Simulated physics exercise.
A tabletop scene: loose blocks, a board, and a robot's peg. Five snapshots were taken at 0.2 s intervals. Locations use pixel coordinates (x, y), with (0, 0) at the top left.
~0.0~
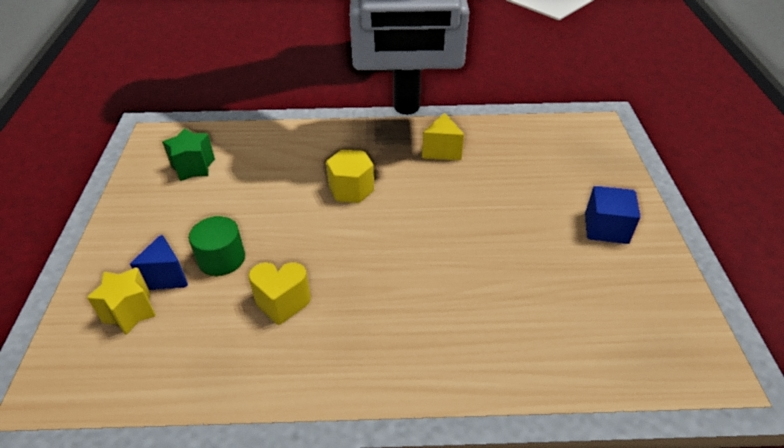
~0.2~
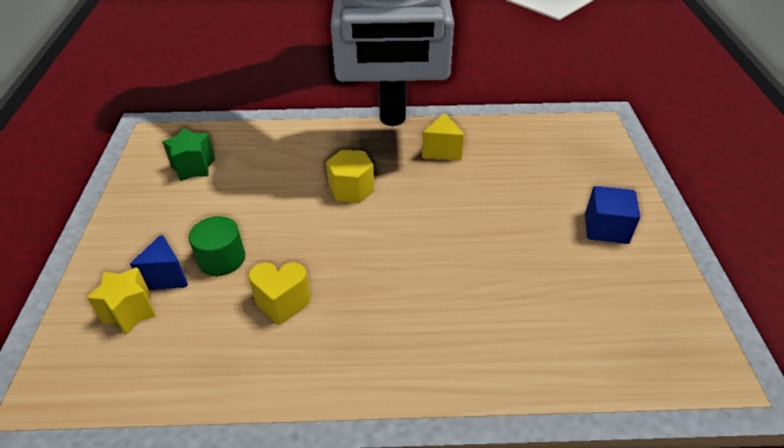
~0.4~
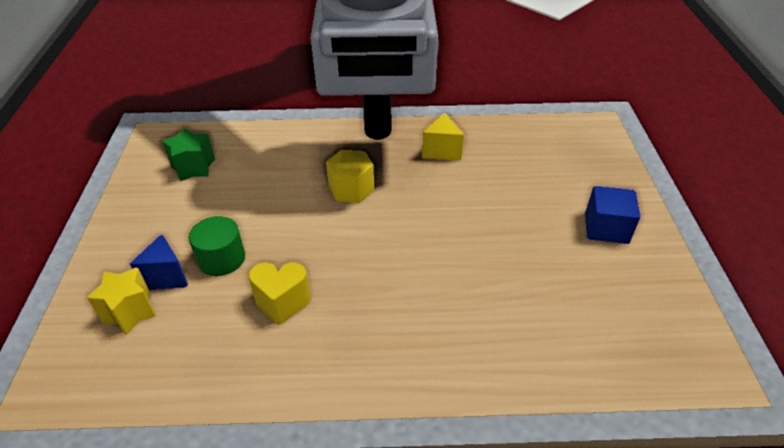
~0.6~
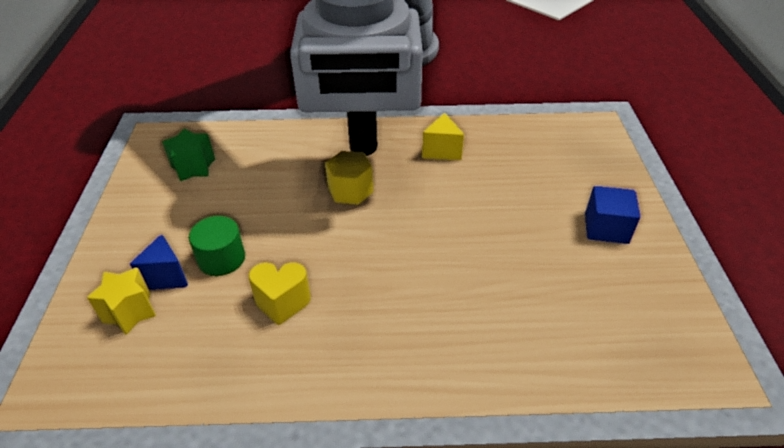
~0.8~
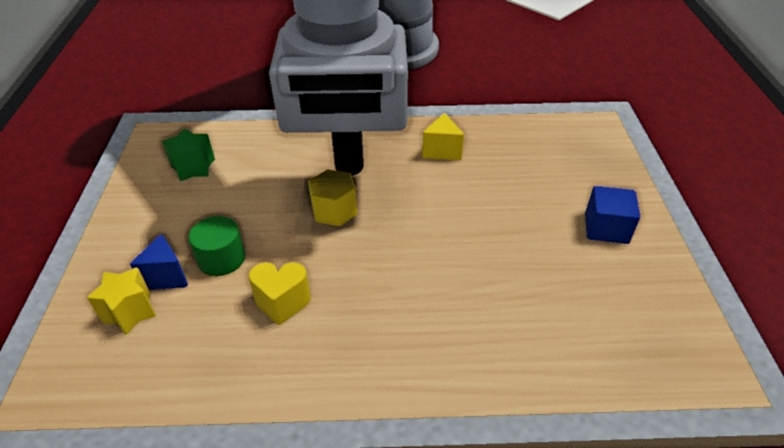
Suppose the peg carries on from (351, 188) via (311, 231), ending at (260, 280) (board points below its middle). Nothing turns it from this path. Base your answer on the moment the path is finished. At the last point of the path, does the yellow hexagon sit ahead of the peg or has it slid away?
When the path is over, you would find the yellow hexagon still in front of the peg.
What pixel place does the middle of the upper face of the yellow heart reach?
Expect it around (260, 311).
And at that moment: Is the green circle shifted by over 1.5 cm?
Answer: No.
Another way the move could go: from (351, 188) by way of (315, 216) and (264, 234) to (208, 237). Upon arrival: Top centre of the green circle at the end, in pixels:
It ends at (186, 240).
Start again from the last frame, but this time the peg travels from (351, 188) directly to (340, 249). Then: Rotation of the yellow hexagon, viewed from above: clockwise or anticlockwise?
Prediction: Clockwise.
On the path given first. One third of the way, peg at (322, 197); yellow hexagon at (301, 214).
Two thirds of the way, peg at (291, 228); yellow heart at (272, 281), turned 15° anticlockwise; yellow hexagon at (266, 248).
At the end, peg at (255, 260); green circle not moved; yellow heart at (260, 311), turned 50° anticlockwise; yellow hexagon at (230, 285).
